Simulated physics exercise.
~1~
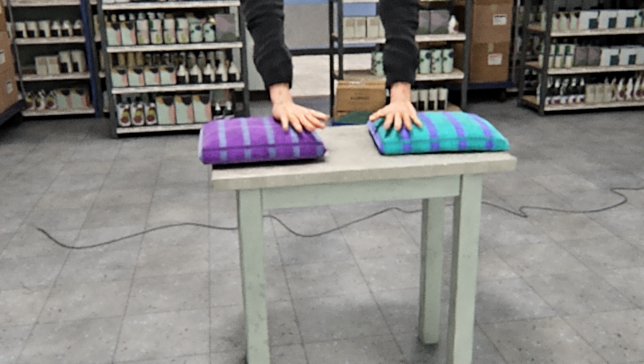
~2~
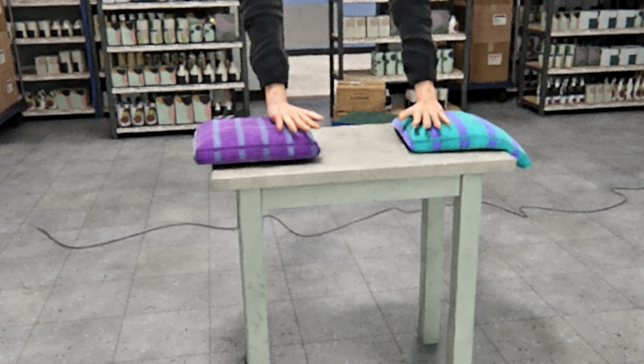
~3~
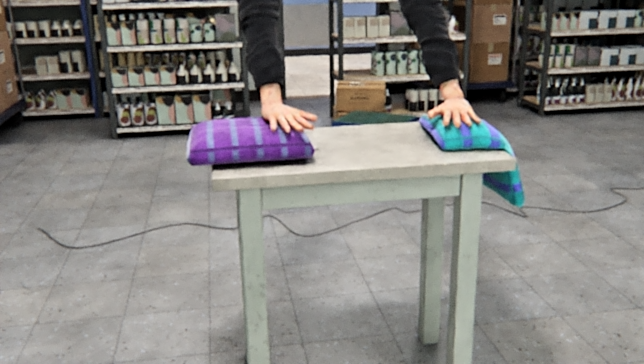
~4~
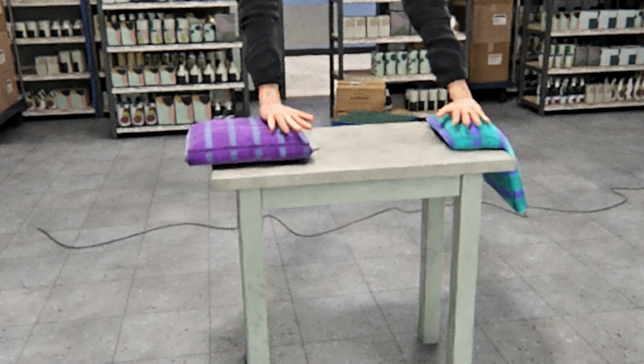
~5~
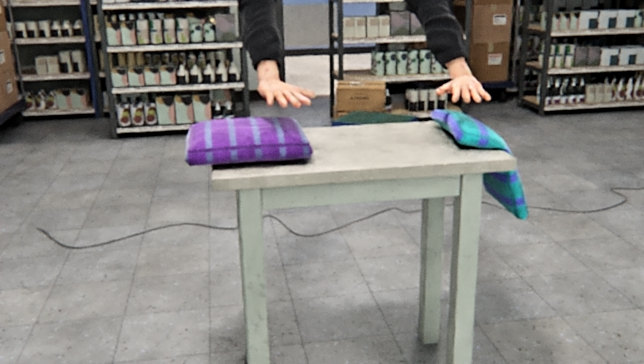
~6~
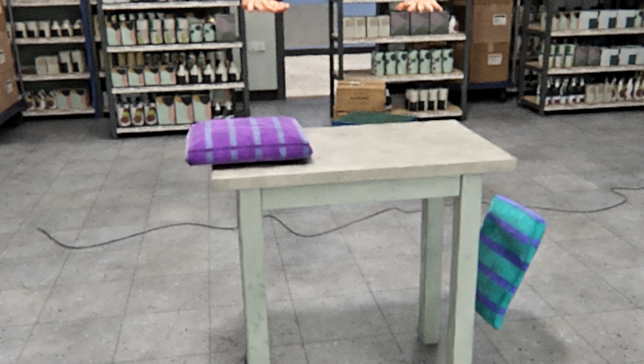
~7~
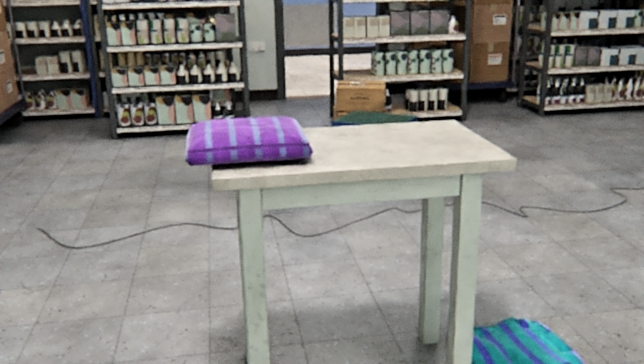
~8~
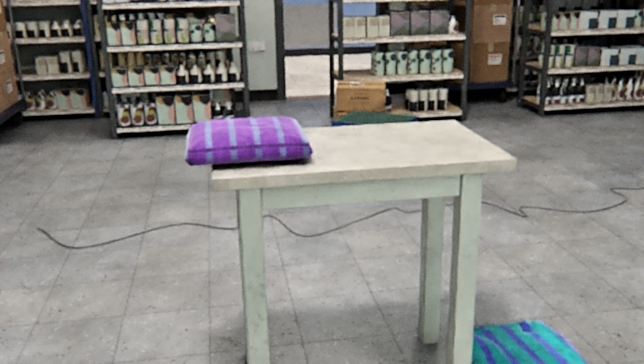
Two hands pushing a purple cushion and turquoise folded blanket apart, then withdrawing as the blanket slips off the table's right end to the floor.
